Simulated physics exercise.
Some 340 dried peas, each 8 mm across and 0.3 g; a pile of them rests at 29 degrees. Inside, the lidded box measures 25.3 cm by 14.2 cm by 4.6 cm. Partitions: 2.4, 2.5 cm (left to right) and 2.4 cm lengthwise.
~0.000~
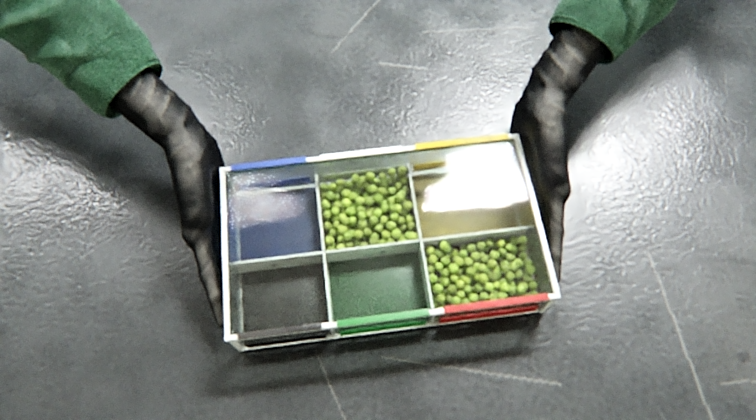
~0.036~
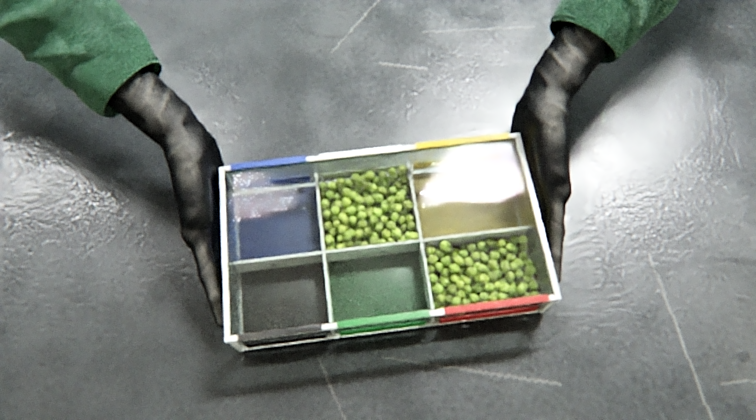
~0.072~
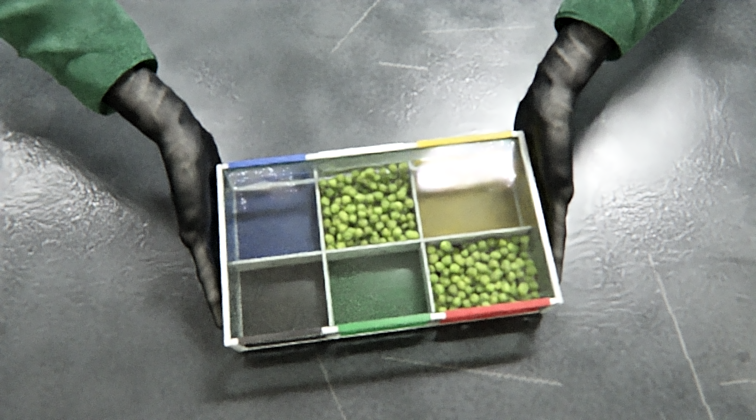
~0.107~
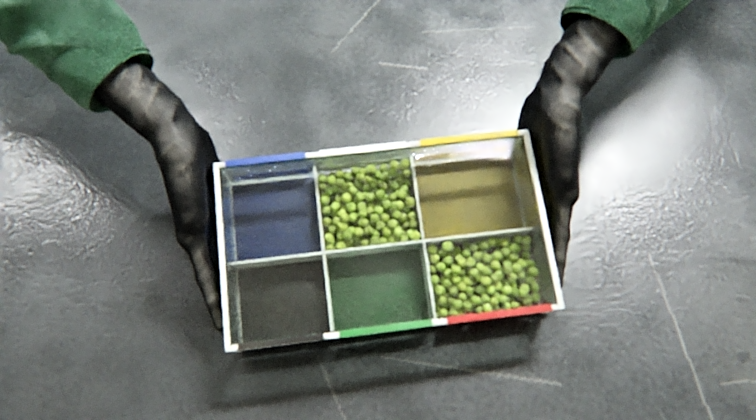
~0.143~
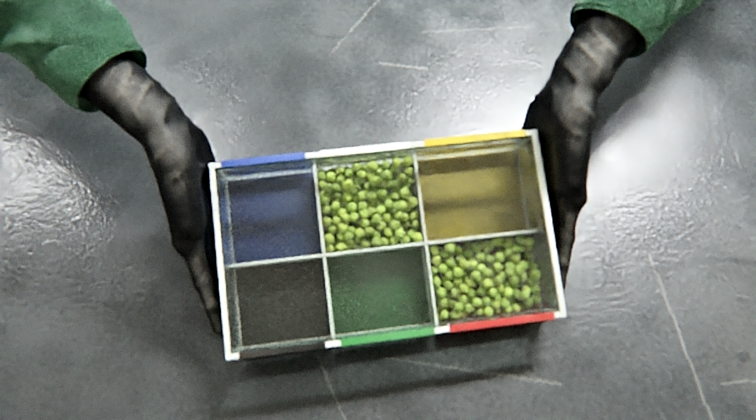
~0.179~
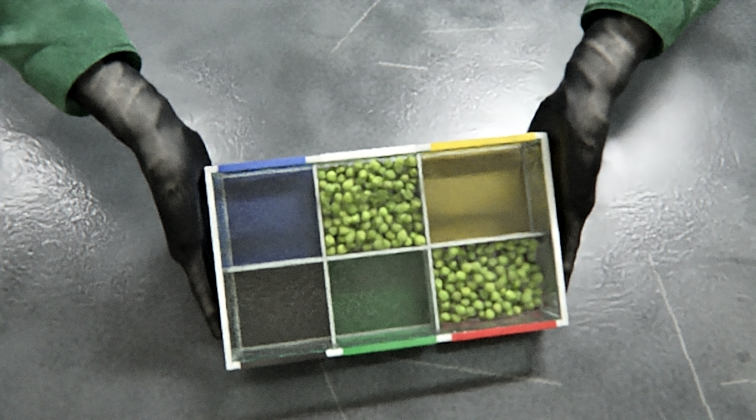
We see two dark-gloved hands holding a clear, six-compartment box with green peas in the top middle and bottom right sections; the hands gradually tilt the box, its right front corner lowest, while the peas stay in their compartments.
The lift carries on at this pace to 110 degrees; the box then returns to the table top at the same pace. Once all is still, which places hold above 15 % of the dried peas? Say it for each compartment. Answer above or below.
Red above, blue below, green above, yellow below, white below, black below.
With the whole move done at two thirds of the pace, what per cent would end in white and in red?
Then: White 0, red 55.
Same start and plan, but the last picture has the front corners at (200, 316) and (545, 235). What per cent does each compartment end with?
Red 0, blue 60, green 0, yellow 0, white 35, black 0.
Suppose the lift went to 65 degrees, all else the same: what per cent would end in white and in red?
In that case white 35, red 45.
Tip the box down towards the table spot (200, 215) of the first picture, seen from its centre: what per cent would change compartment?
About 90 per cent.
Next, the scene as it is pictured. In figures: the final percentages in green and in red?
Green 40, red 55.
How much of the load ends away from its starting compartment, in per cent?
About 55 per cent.
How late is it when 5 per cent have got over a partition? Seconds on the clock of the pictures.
Near 0.50 s.
After 0.70 s, tilt 109 degrees; red 50 %, green 30 %, white 15 %.
Then, at 1.05 s, tilt 45 degrees; red 55 %, green 40 %, black 5 %.
Then, at 1.49 s, tilt 0 degrees; red 55 %, green 40 %, black 5 %.
In the end, at 1.9 s, red 55 %, blue 0 %, green 40 %, yellow 0 %, white 0 %, black 5 %.
